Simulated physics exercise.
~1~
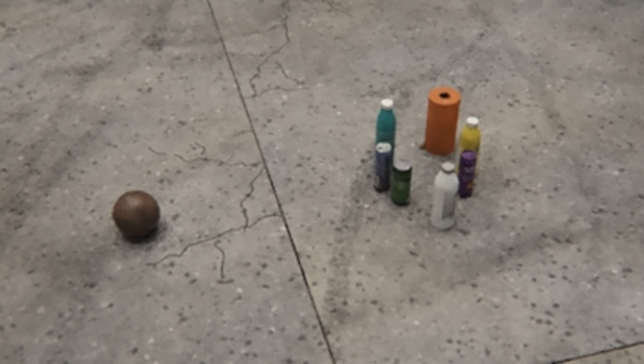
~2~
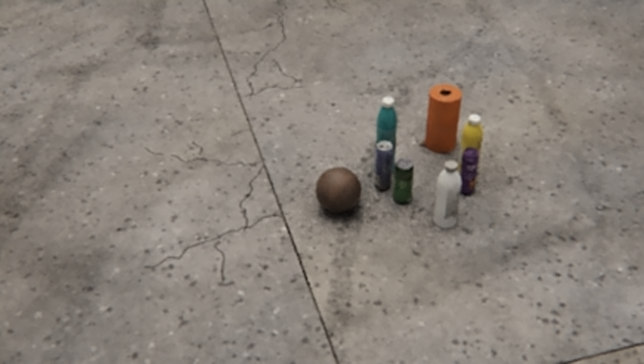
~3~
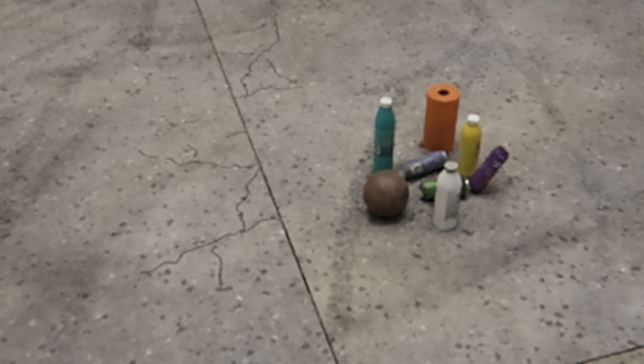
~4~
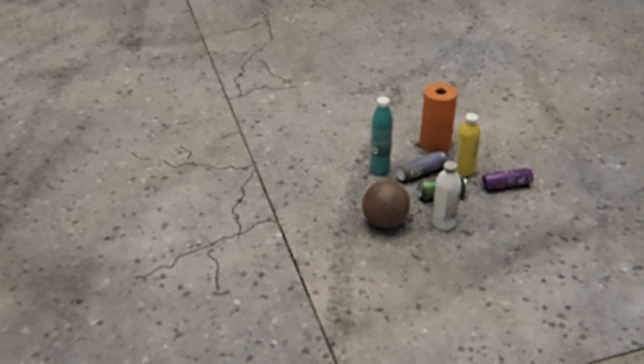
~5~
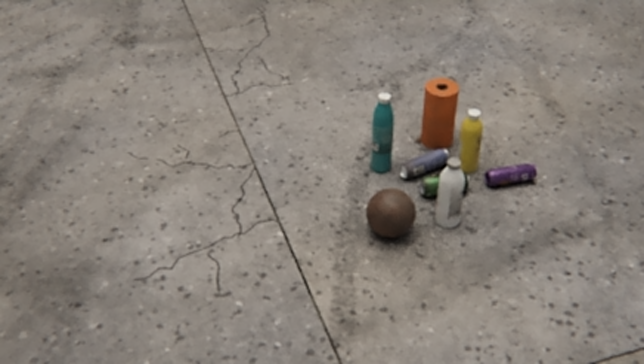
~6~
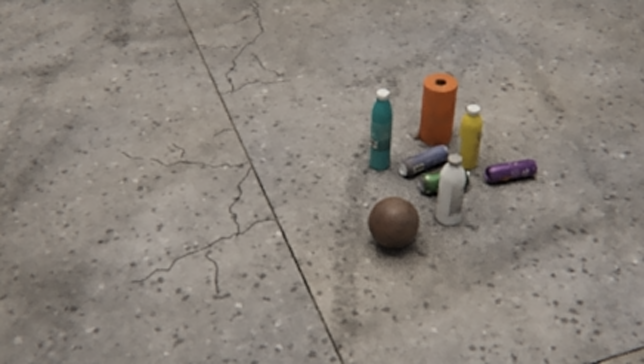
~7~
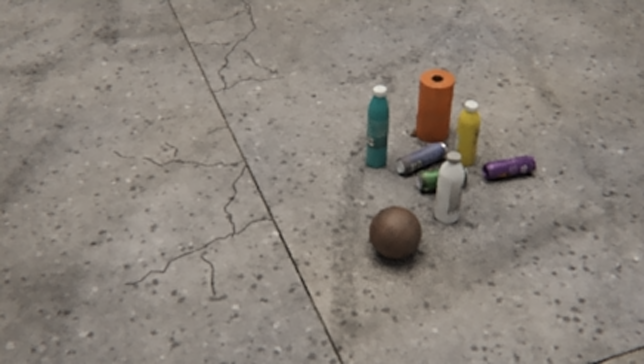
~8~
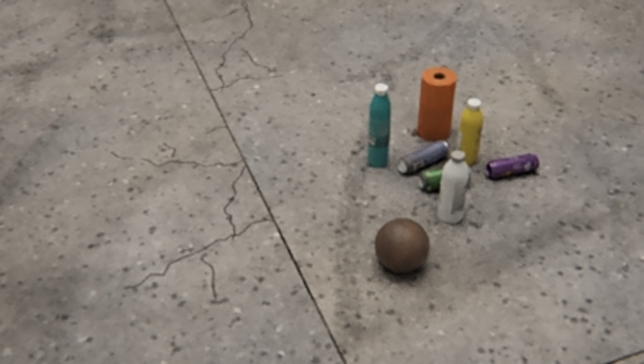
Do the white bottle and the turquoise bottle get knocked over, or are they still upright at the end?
Both the white bottle and the turquoise bottle are still standing upright at the end.
Brown ball rolling right across a concrete floor, toppling three small cans among standing bottles, then drifting slowly toward the viewer.
